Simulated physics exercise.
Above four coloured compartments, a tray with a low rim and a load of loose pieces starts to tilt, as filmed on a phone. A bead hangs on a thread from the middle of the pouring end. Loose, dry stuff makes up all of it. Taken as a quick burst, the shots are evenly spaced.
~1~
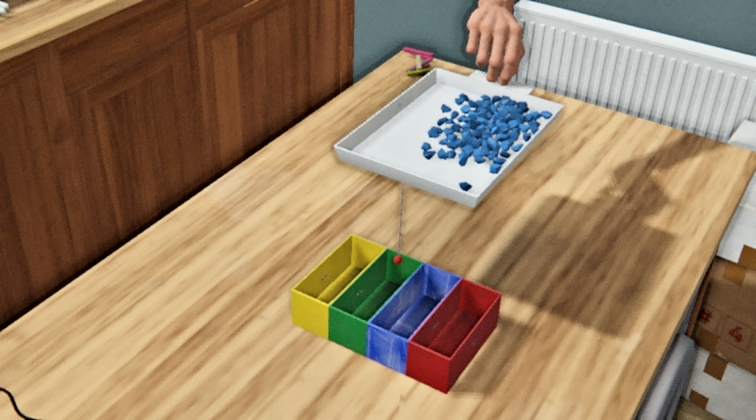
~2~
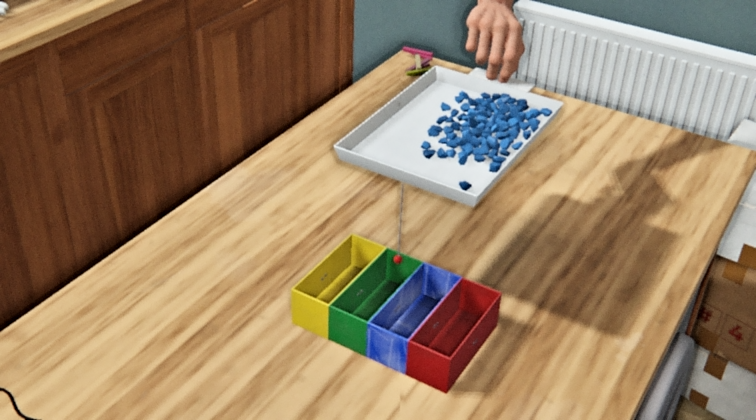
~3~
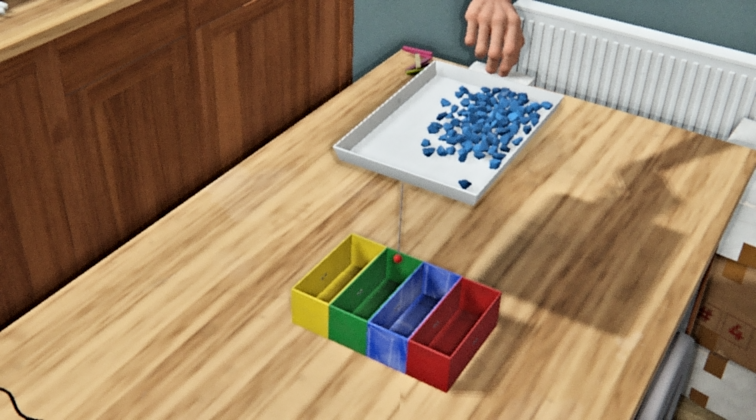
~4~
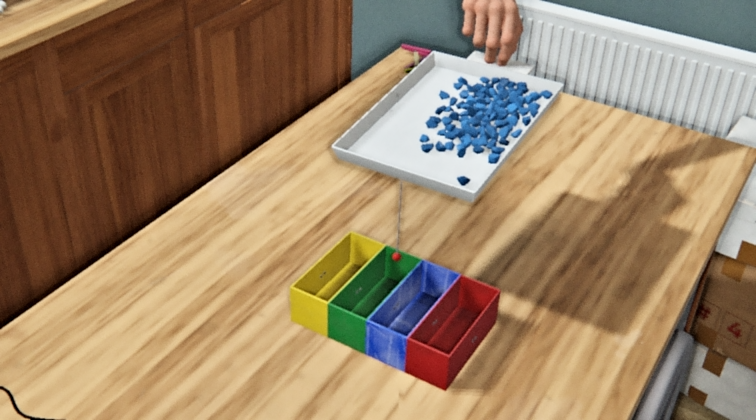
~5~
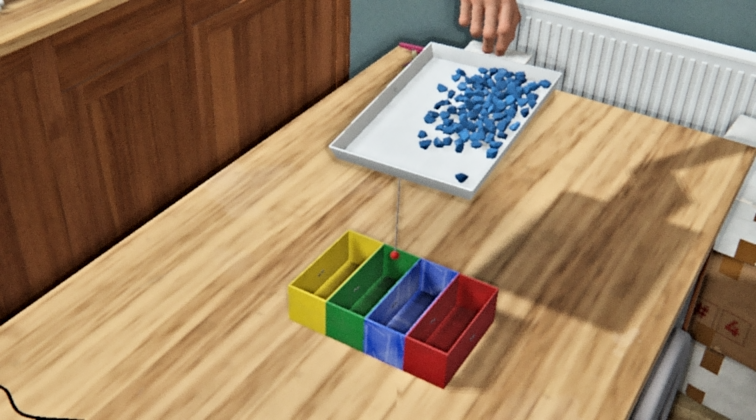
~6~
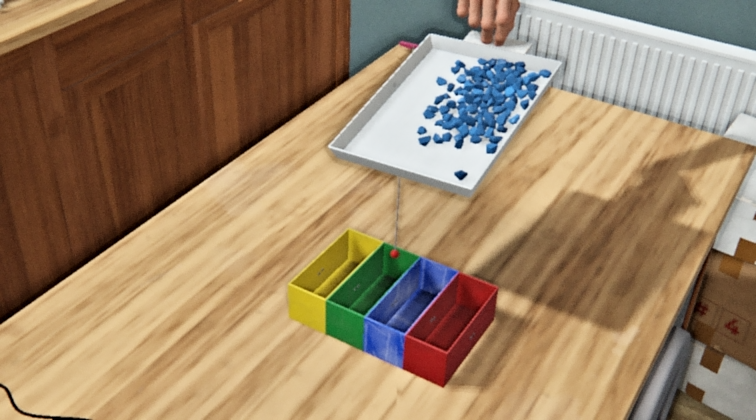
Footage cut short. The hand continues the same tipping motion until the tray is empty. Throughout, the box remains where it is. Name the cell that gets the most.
Yellow.
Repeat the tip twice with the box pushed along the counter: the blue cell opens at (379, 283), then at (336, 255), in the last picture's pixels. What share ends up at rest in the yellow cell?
It would be roughly 40 per cent, followed by roughly 0 per cent.
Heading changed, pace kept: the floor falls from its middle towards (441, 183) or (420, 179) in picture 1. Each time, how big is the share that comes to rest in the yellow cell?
In turn some 0 and 10 per cent.
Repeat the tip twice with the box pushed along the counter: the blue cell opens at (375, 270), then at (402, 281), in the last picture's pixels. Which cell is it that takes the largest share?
The first time it is the cell in green; the second time it is the cell in yellow.
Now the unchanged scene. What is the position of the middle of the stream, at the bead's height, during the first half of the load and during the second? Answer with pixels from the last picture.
(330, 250) for the early half, (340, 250) for the late half.
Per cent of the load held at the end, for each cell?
Approximate shares in per cent - yellow cell 50, green cell 20, blue cell 0, red cell 0.
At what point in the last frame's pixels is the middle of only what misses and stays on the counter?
Estimate: Around (276, 269).
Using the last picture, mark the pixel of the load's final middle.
About (331, 296).
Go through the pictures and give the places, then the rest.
In the first picture, corners of the pouring end (341, 146) and (475, 193), level; middle of the load (493, 129), aquarium stones; bead on its thread (398, 260); yellow cell (310, 311); green cell (348, 328); blue cell (387, 346); red cell (428, 364).
In the second picture, corners of the pouring end (340, 145) and (475, 192), level; middle of the load (492, 127).
In the third picture, corners of the pouring end (340, 146) and (474, 191), tipped barely, lowest at the left corner; middle of the load (492, 122).
In the fourth picture, corners of the pouring end (338, 145) and (472, 188), tipped a little, lowest at the left corner; middle of the load (491, 115).
In the fifth picture, corners of the pouring end (336, 145) and (470, 186), tipped a little, lowest at the left corner; middle of the load (490, 107).
In the sixth picture, corners of the pouring end (335, 145) and (469, 184), tipped a little, lowest at the left corner; middle of the load (489, 100); yellow cell (307, 305); green cell (345, 322); blue cell (384, 340); red cell (425, 358).
Just after the last frame, tray tipped steeply; the larger part on the tray; about a tenth in the yellow cell; just a few in the green cell; about a tenth falling or outside the box.
A moment on, tray tipped right over; roughly a third on the tray; roughly a quarter in the yellow cell; about a tenth in the green cell; just a few in the blue cell; roughly a third falling or outside the box.
Further on, tray tipped past a quarter turn; roughly half in the yellow cell; roughly a quarter in the green cell; just a few in the blue cell; just a few in the red cell; roughly a quarter falling or outside the box.
When it is over, tray tipped past a quarter turn; roughly half in the yellow cell; roughly a quarter in the green cell; just a few in the blue cell; just a few in the red cell; roughly a quarter outside the box.
